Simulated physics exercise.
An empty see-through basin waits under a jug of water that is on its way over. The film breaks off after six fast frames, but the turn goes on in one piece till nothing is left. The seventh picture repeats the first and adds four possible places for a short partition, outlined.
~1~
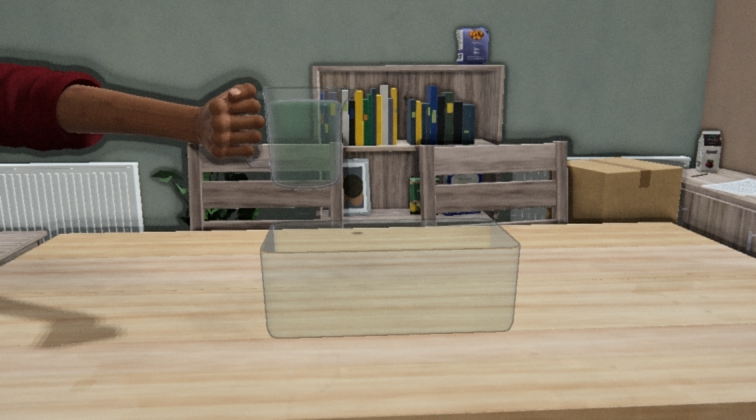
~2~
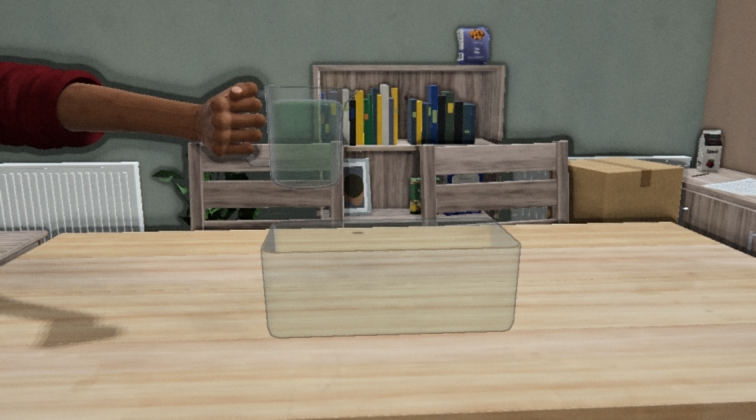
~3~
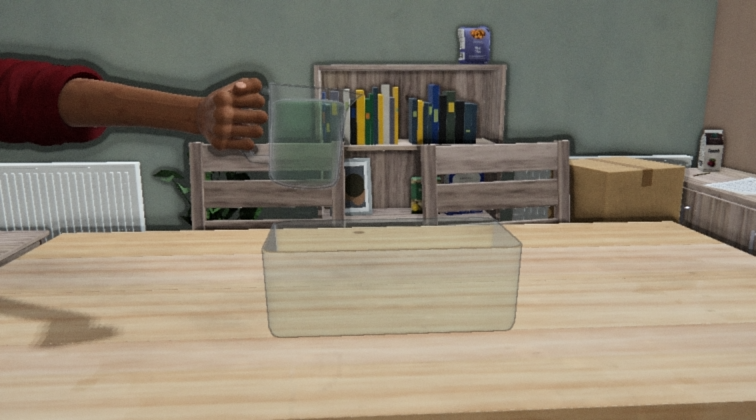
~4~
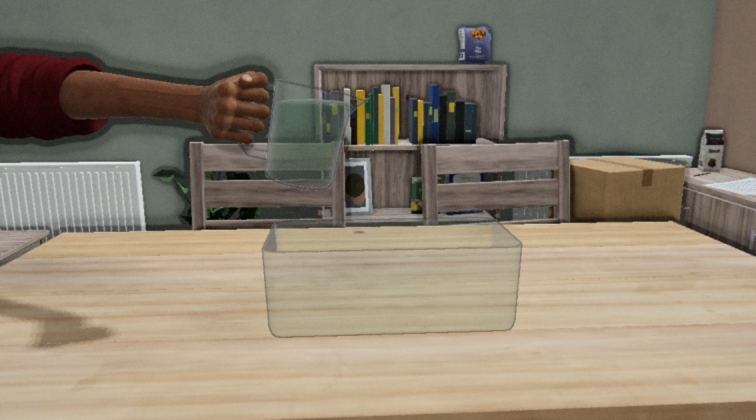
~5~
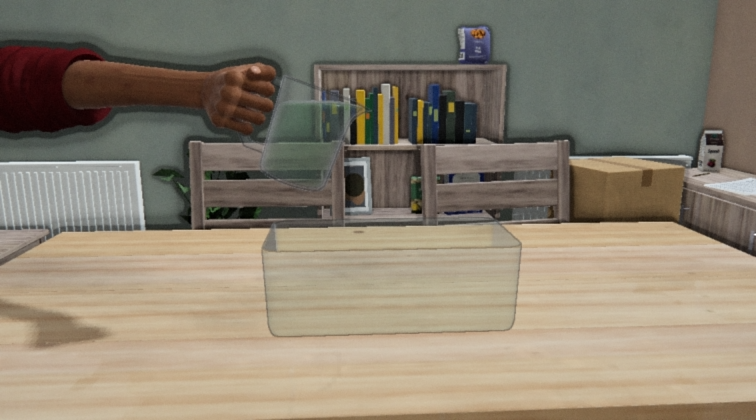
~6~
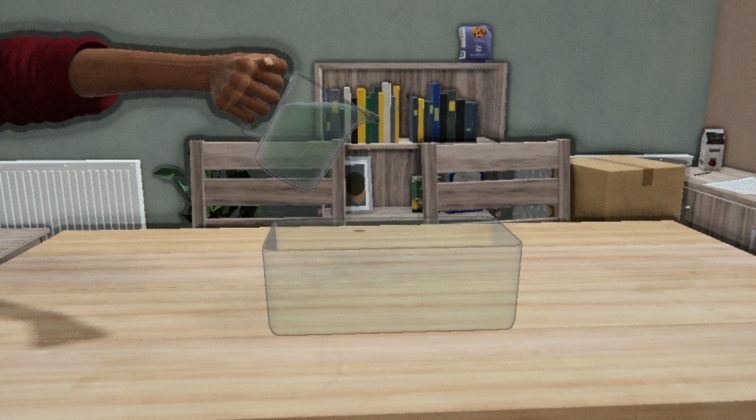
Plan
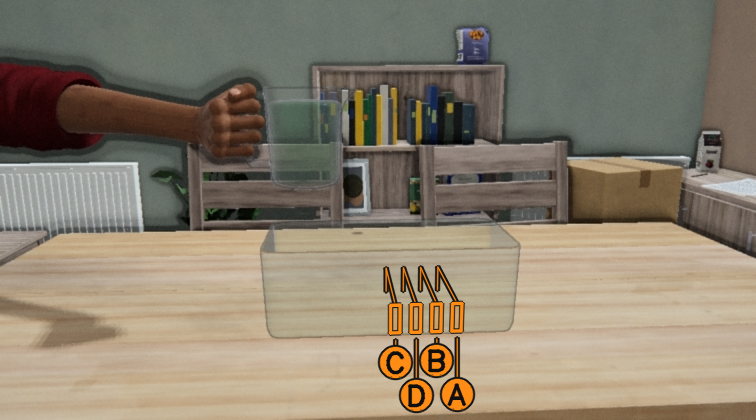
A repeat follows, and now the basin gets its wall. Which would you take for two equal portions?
The answer is position D.
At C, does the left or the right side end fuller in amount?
The right side.
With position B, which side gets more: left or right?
The left side.
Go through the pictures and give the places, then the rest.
The first picture shows upright, lip at (356, 90); basin from (267, 336) to (513, 329); nothing has left yet.
The second picture shows upright, lip at (358, 91); nothing has left yet.
The third picture shows tipped about 5°, lip at (362, 94); nothing has left yet.
The fourth picture shows tipped about 12°, lip at (366, 101); nothing has left yet.
The fifth picture shows tipped about 20°, lip at (370, 110); nothing has left yet.
The sixth picture shows tipped about 30°, lip at (374, 120); water is over the lip, down to (374, 120).
On the marked copy, A at (457, 338); B at (436, 338); C at (395, 340); D at (416, 339).
With A, about 92 % ends left of the wall and 6 % right of it.
With B, about 86 % ends left of the wall and 11 % right of it; 3 % is lost outside.
With C, about 18 % ends left of the wall and 80 % right of it.
With D, about 48 % ends left of the wall and 51 % right of it.
